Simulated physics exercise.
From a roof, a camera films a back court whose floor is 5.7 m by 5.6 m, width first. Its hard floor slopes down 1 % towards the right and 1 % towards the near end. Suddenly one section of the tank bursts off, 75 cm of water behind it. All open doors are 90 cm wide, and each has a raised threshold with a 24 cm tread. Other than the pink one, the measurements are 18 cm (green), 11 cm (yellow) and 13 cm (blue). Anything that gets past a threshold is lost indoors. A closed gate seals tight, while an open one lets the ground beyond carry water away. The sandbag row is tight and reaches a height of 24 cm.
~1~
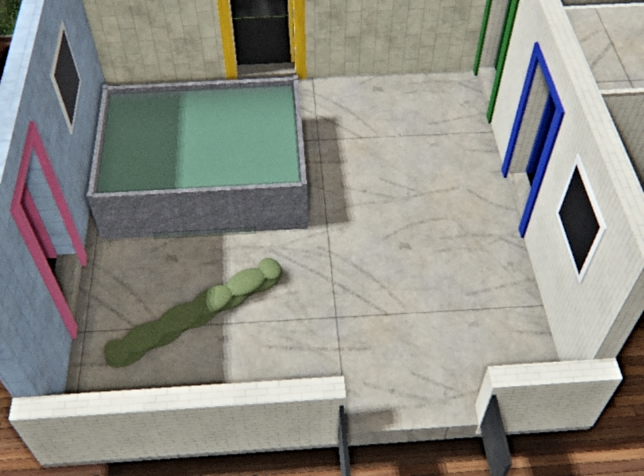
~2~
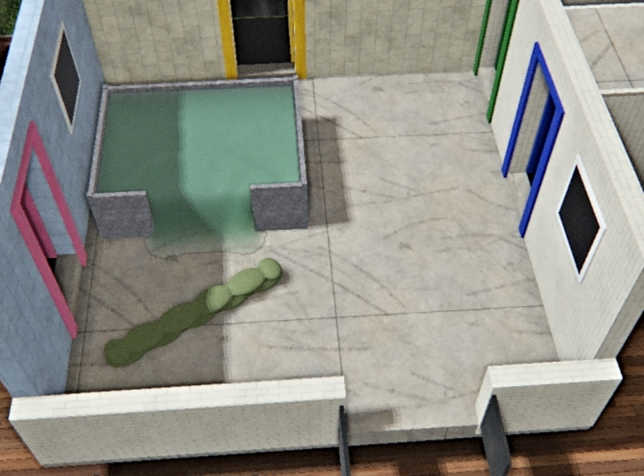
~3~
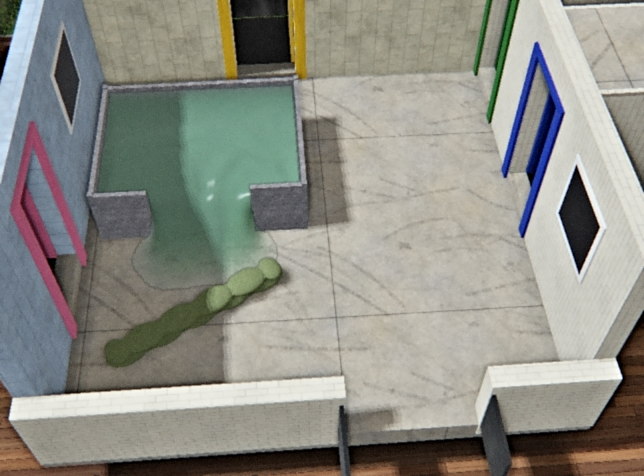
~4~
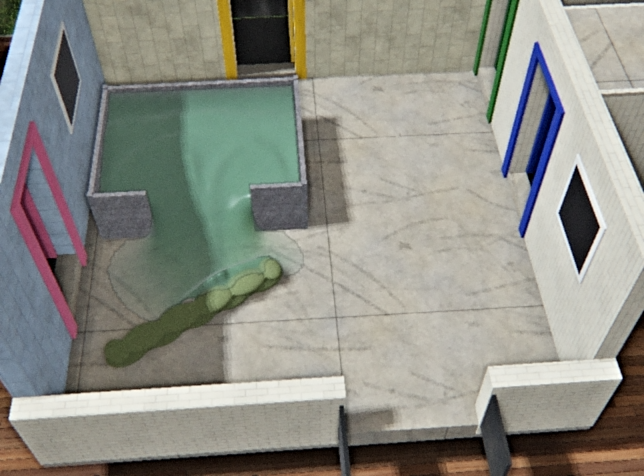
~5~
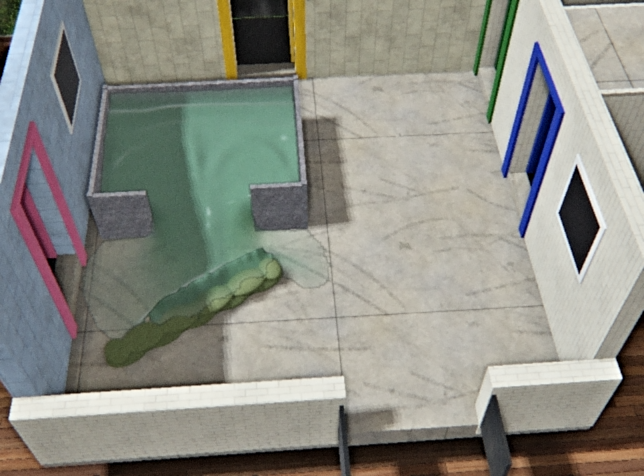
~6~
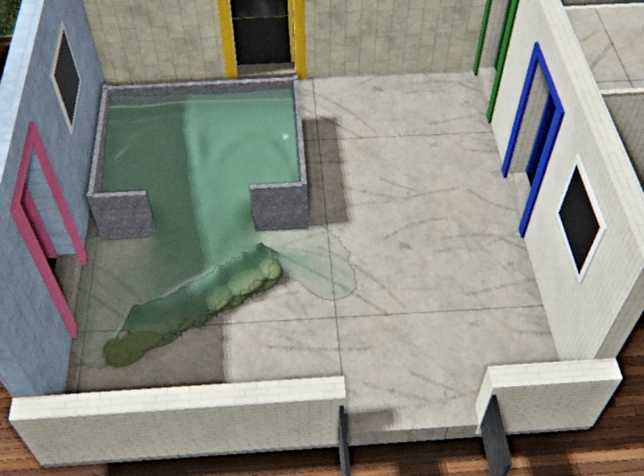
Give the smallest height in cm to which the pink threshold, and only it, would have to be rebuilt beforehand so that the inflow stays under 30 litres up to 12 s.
Roughly 34 cm.
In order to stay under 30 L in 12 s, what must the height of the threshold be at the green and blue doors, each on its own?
Roughly 12.0 cm at green and 14.0 cm at blue.
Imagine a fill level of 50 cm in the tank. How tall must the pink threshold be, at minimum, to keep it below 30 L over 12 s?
The step would need to be some 26 cm high.
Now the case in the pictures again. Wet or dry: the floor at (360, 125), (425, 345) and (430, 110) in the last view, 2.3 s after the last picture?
In order: Untouched, soaked, untouched.
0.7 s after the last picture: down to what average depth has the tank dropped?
I'd put it at some 49 centimetres on average.
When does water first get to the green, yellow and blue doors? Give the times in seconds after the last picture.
The green door at 3.0 seconds, the yellow door at 3.6 seconds, the blue door at 1.6 seconds.
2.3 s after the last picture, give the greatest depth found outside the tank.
Roughly 40 cm.
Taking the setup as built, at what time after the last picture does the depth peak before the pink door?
At roughly 2.0 s.
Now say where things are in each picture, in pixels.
The tank at (200, 138) is whole and still, 75 cm deep; the pink door at (56, 246) is dry, in the first frame.
The front is at (165, 254), 0.3 m from the gap at (203, 215); 0.3 m2 of floor is wet, 75 cm left at the back, in the second frame.
Water pours out at (204, 218) and has run 0.8 m, to (168, 284); about 13 cm deep outside, 75 cm at the back, in the third frame.
Water pours out at (204, 219) and has run 1.4 m, to (166, 321); about 16 cm deep outside, 73 cm at the back, in the fourth frame.
The gap is at (204, 219), the front 1.6 m out at (124, 341); the back of the tank holds 64 cm, in the fifth frame.
The front is at (97, 361), 1.9 m from the gap at (204, 219); 3.8 m2 of floor is wet, 64 cm left at the back; water is at the pink door at (56, 246), in the sixth frame.
Then, 0.7 s after the last picture water covers 35 % of the floor, deepest (53 cm) near (73, 344); 25 cm at the pink door, 3 litres in over its 27 cm threshold.
Then, 2.3 s after the last picture water covers 65 % of the floor, deepest (40 cm) near (61, 431); 29 cm at the pink door, 65 litres in over its 27 cm threshold.
Then, 11.3 s after the last picture water covers 95 % of the floor, deepest (16 cm) near (102, 128); 10 cm at the pink door, 87 litres in over its 27 cm threshold.
At the pink door as built, the water peaked near 30 cm, 2.1 s after the last picture.
Run again over the same 12 s with other heights there, 71 litres in over 28 cm, 15 litres over 38.5 cm. The limit of 30 litres is kept from about 34 cm up.
